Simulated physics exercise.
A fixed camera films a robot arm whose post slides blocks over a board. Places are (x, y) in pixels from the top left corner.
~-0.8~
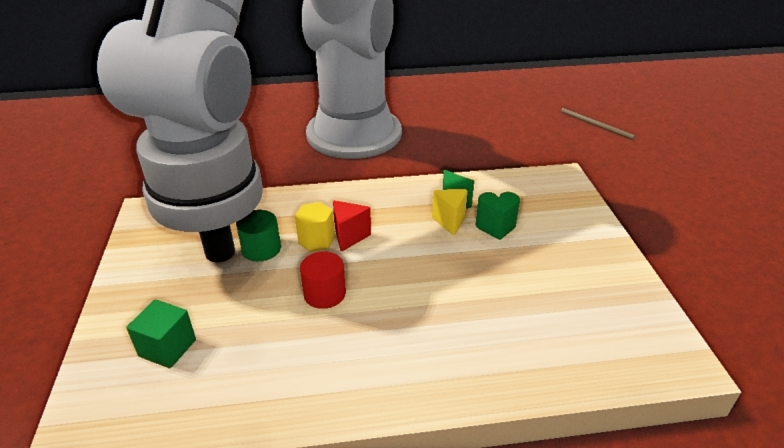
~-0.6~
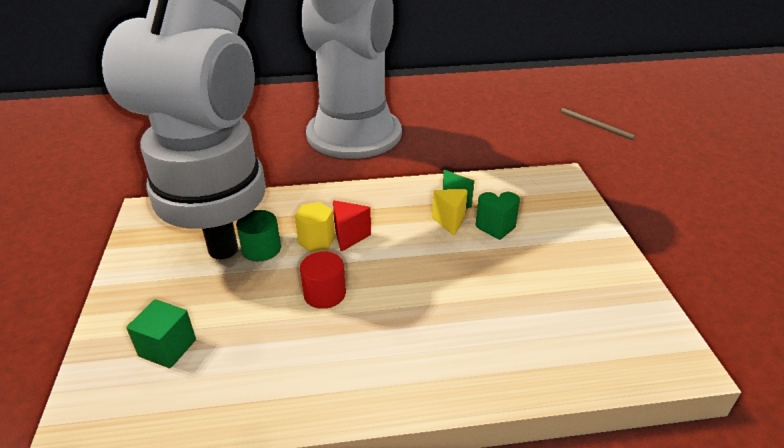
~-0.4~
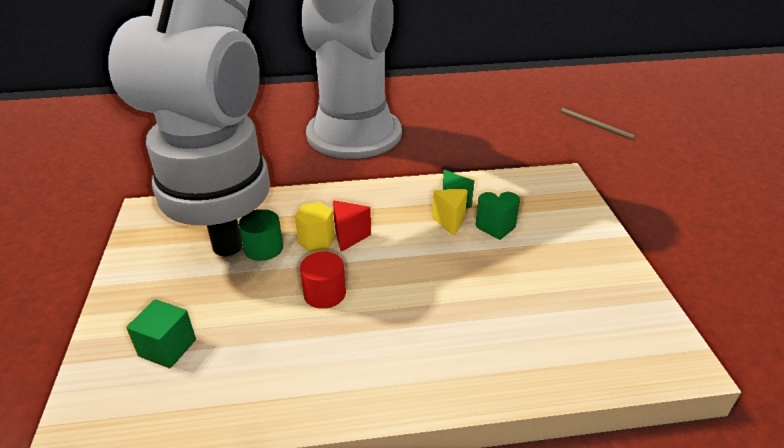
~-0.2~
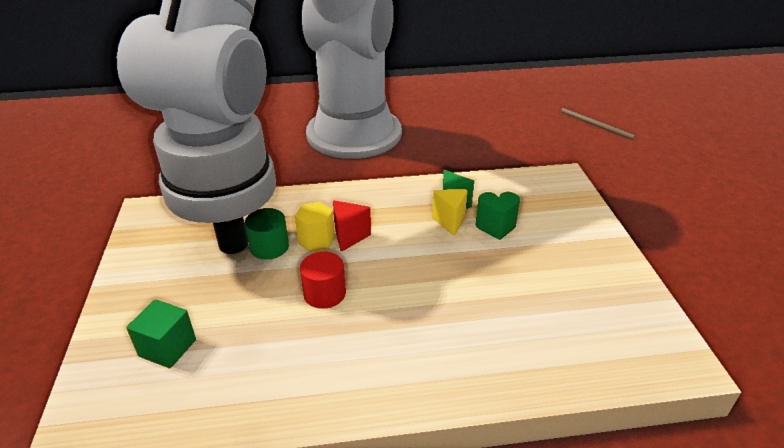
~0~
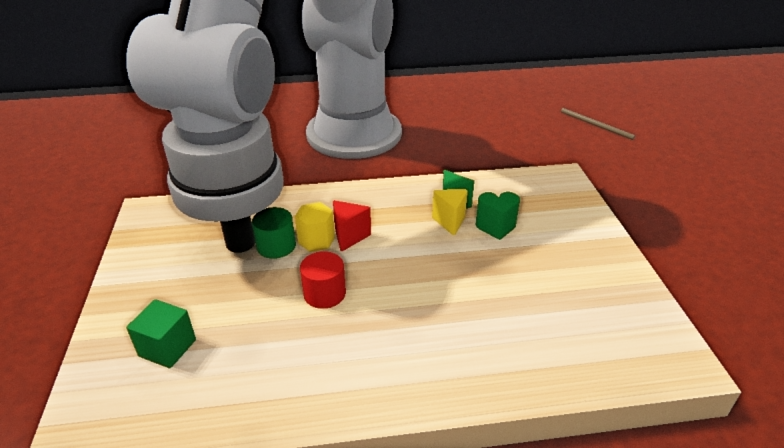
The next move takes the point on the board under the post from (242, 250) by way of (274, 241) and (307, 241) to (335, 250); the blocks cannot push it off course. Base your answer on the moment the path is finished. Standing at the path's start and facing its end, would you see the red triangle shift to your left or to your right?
The left-hand side.
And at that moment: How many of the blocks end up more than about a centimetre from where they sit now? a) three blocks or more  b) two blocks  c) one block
Option a.
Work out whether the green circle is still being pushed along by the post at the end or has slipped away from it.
Looking at the end of the path, the green circle is still being driven ahead.
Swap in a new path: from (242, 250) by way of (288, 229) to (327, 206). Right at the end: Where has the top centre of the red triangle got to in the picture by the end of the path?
When the path ends, it will be at (372, 206).
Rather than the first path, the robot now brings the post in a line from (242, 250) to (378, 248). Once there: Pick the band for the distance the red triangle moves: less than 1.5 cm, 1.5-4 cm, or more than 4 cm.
It shifts over 4 cm.
On the path given first. One third of the way, post (274, 235); green circle (303, 217); yellow hexagon (341, 213), turned 30° anticlockwise; red triangle (368, 205).
Two thirds of the way, post (307, 235); green circle (333, 223); yellow hexagon (372, 219), turned 70° anticlockwise; red triangle (387, 203), turned 40° anticlockwise.
At the end, post (335, 243); green circle (357, 238); yellow hexagon (393, 225), turned 125° anticlockwise; red circle in place; red triangle (389, 202), turned 50° anticlockwise.
